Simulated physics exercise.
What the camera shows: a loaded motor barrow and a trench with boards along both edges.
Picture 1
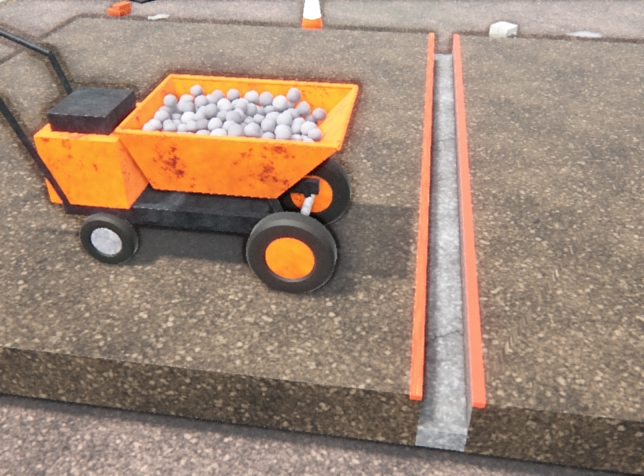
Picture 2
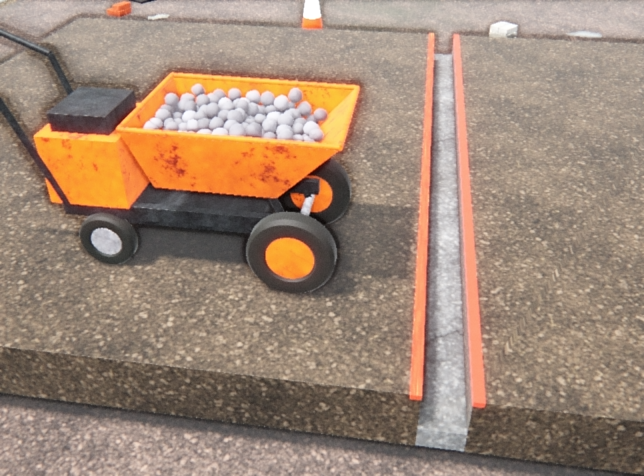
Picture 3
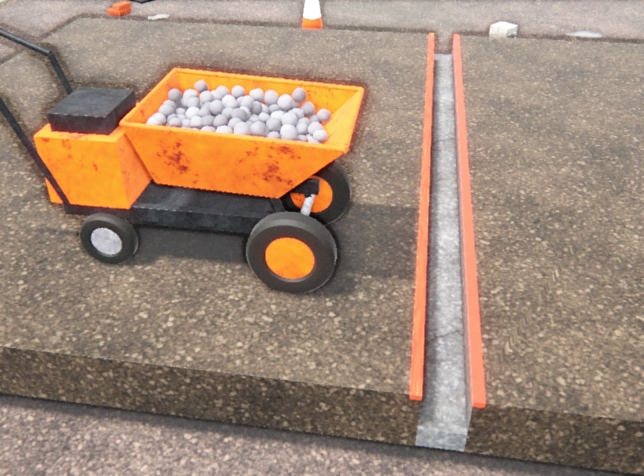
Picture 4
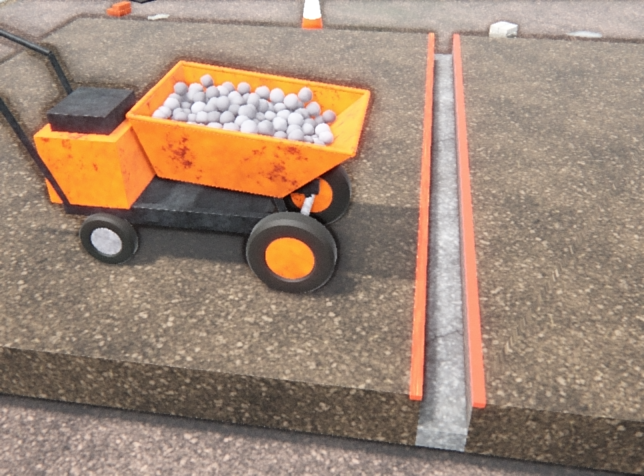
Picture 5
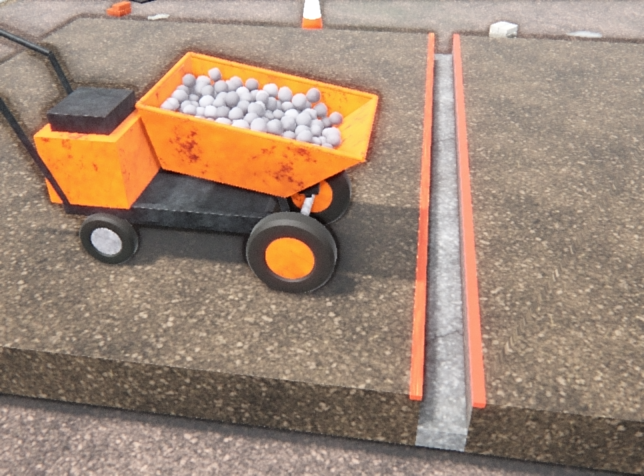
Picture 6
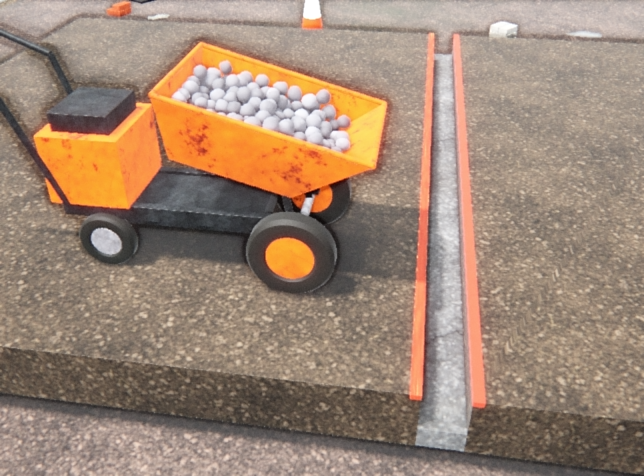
An orange skip heaped with round grey cobbles sits on a motor barrow at the left of a rough brown paved surface, seen from above at an angle. The barrow has black handles, a black chassis and orange-hubbed front wheels, and to its right runs a narrow grey trench edged with orange-red boards. The skip tilts gradually rightward, its rear rising, while wheels and camera stay still.
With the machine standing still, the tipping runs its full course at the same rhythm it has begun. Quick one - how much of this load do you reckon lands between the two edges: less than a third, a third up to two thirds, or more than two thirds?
I reckon a third up to two thirds.
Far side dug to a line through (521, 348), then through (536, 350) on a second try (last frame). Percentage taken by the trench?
The first try comes to close to 100 per cent, the next to 100 per cent.
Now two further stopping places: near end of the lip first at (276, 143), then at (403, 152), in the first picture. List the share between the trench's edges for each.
Some 50 in a hundred, then some 0 in a hundred.
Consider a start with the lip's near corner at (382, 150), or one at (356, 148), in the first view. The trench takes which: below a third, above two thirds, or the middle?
In turn: Less than a third; one to two thirds.
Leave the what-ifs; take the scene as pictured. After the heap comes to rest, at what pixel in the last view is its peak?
Estimated top, final frame: Near (511, 275).
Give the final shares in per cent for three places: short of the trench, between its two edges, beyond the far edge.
Short 0, between 55, beyond 35 %.
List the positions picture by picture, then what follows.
Lip of the skip at (338, 147), level; top of the load at (224, 117), round cobbles; first edge of the trench at (419, 337); far edge at (476, 343), the trench under half as wide as the skip, and about as deep as wide, in the first picture.
Lip of the skip at (340, 148), level; top of the load at (225, 117), in the second picture.
Lip of the skip at (345, 150), tipped barely; top of the load at (225, 116), in the third picture.
Lip of the skip at (352, 154), tipped a little; top of the load at (224, 103), in the fourth picture.
Lip of the skip at (362, 159), tipped a little; top of the load at (220, 104), in the fifth picture.
Lip of the skip at (373, 166), tipped clearly; top of the load at (218, 96); first edge of the trench at (419, 337); far edge at (476, 343), in the sixth picture.
Soon, skip tipped steeply; all in the skip.
A while on, skip tipped right over; about two thirds in the skip; about a quarter in or heaped over the trench; a small part beyond it; a stray few falling.
Towards the end, skip tipped right over; a small part in the skip; a stray few short of the trench; about half in or heaped over the trench; about a third beyond it.
Finally, skip tipped right over; a small part in the skip; a stray few short of the trench; about half in or heaped over the trench; about a third beyond it.
